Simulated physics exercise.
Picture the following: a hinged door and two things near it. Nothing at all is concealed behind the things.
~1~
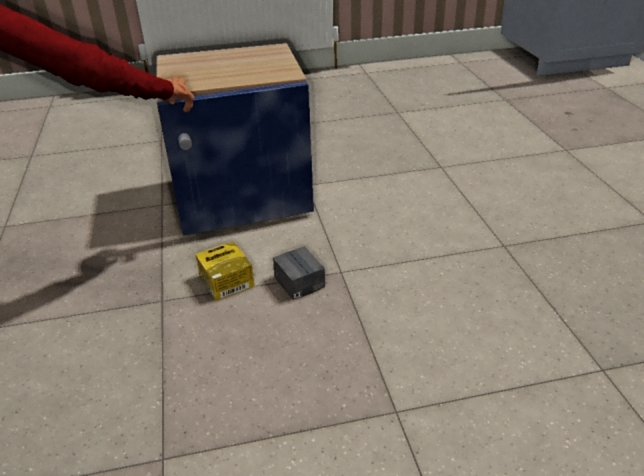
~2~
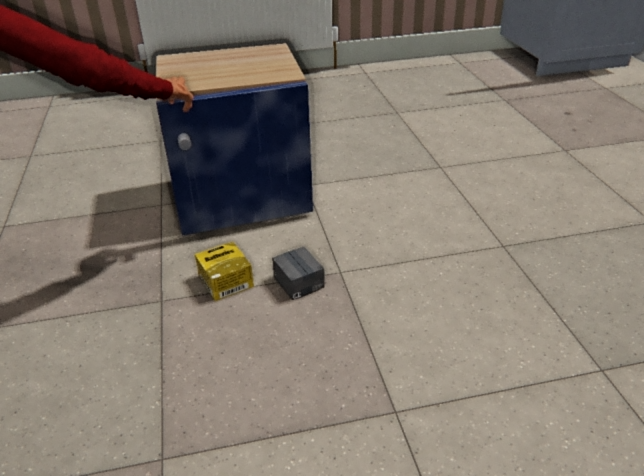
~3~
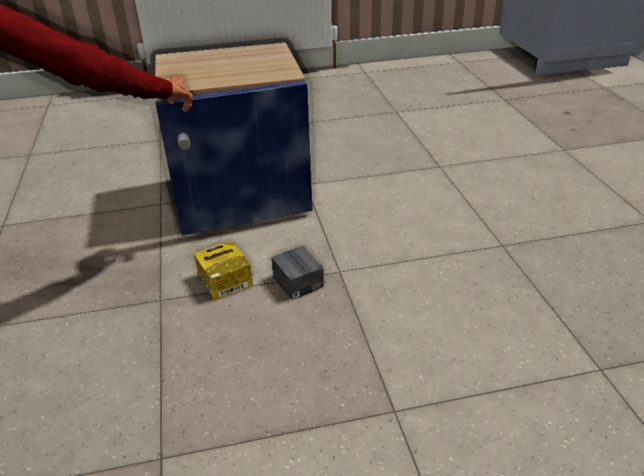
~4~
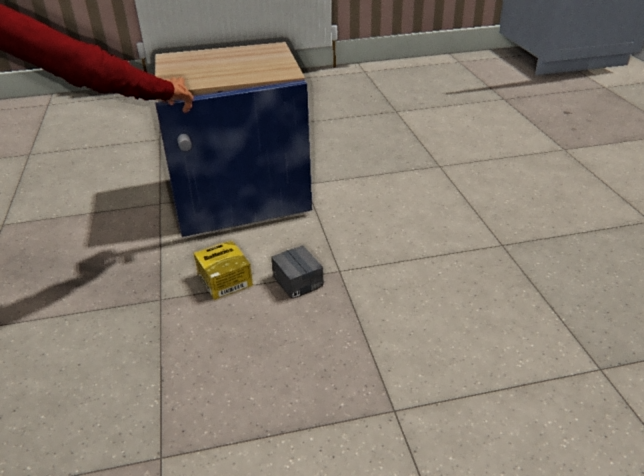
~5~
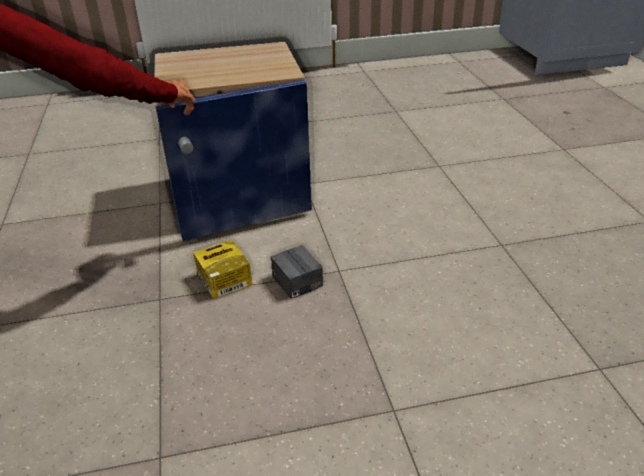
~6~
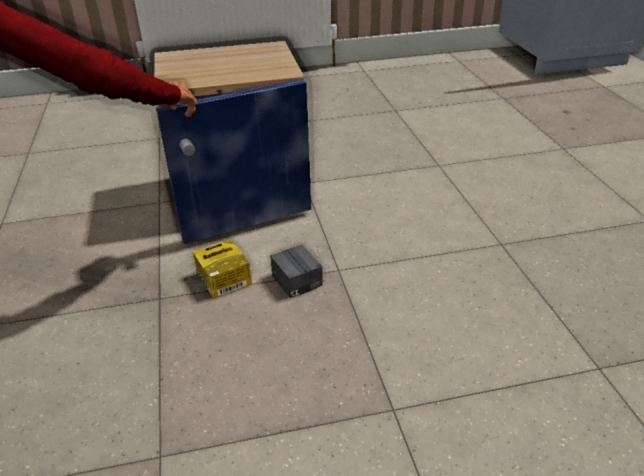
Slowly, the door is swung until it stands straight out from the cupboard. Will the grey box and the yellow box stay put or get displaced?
Outcome: The grey box gets moved; the yellow box gets moved.
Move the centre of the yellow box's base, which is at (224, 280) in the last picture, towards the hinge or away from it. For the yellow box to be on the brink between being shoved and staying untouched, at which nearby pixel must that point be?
The switch point lies roughly at (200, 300).
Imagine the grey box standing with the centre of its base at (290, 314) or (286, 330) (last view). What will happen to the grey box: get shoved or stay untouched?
Try by try, it is pushed along; gets shoved.
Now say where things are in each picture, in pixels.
In the first frame, door 4° open; grey box (299, 273); yellow box (225, 270); door (243, 164).
In the second frame, door 4° open; yellow box (224, 271); door (243, 164).
In the third frame, door 5° open; grey box (298, 272); door (242, 164).
In the fourth frame, door 6° open; yellow box (223, 270); door (242, 164).
In the fifth frame, door 10° open; grey box (297, 271); door (243, 166).
In the sixth frame, door 13° open; grey box (296, 271); yellow box (223, 268); door (244, 167).
Then, 0.98 s after the last picture, door 47° open; grey box at rest near (297, 270); yellow box moved about its own width near (254, 284).
Then, 1.50 s after the last picture, door 66° open; grey box moved a little near (314, 271); yellow box moved well along near (292, 302).
Then, 1.88 s after the last picture, door 79° open; grey box moved about its own width near (342, 273); yellow box moved well along near (308, 311).
At rest, the grey box gets shoved, near (363, 273); the yellow box gets shoved, near (310, 312).
